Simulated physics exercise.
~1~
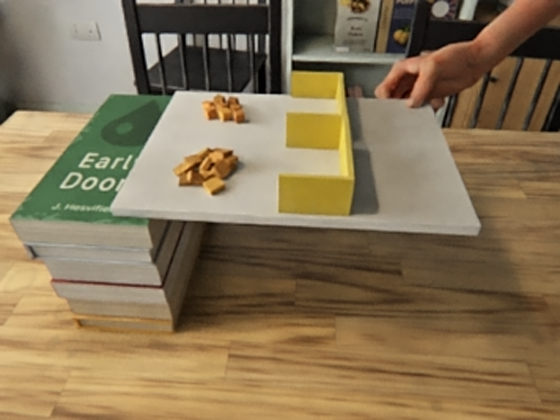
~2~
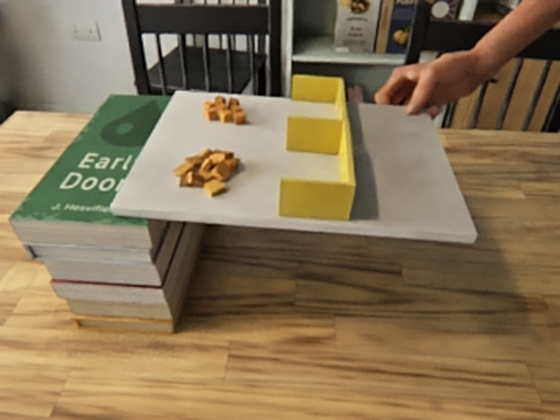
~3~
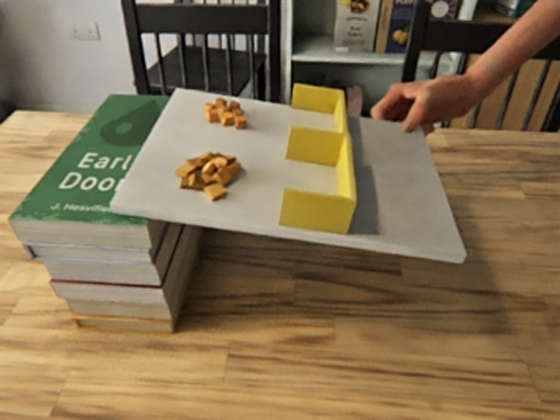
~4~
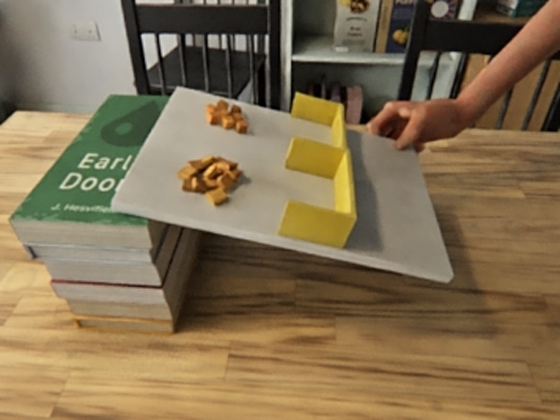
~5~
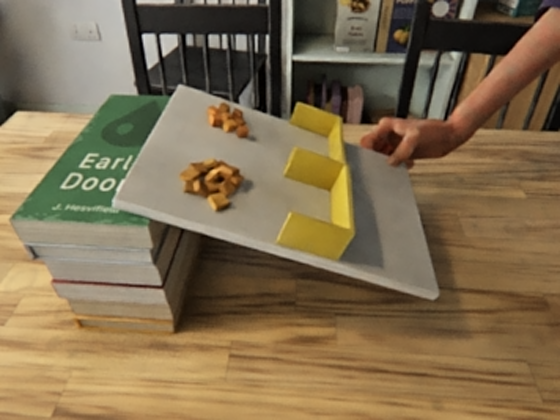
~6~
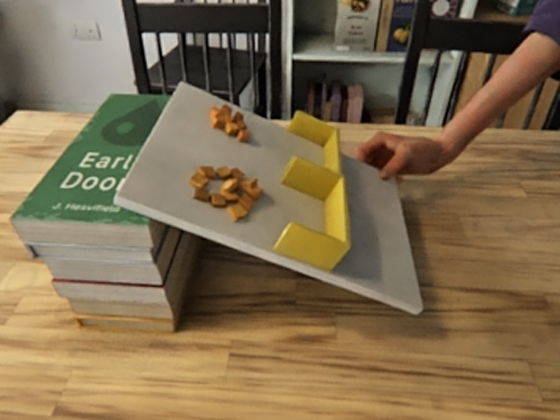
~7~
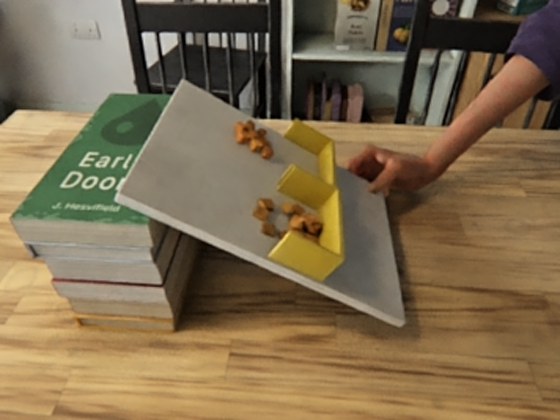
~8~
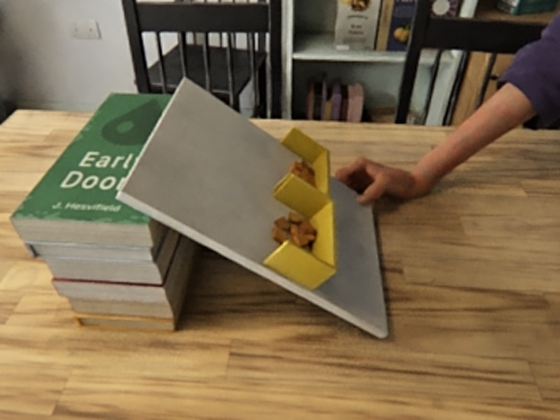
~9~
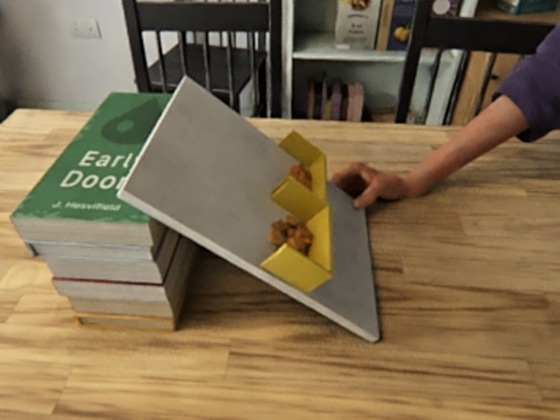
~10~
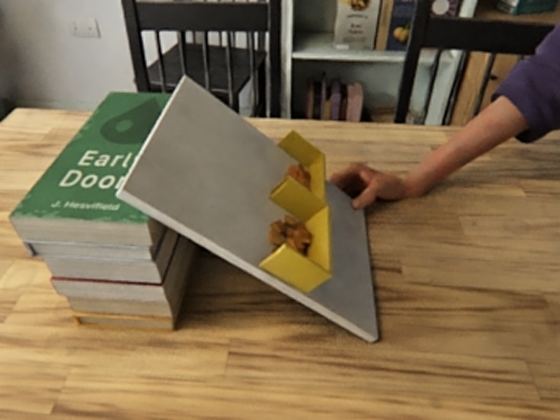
At first, a pale board lies nearly level, its left end on a stack of books and its right end held by a hand, with two piles of small brown chunks on it and a yellow barrier to their right. The hand slowly lowers the right end, and the board tilts while both piles stay put. As the slope steepens, the nearer pile begins to slide down to the right, and the farther one soon follows. Both reach the yellow barrier and stop. The board ends steeply tilted, with the chunks gathered in two separate sections.
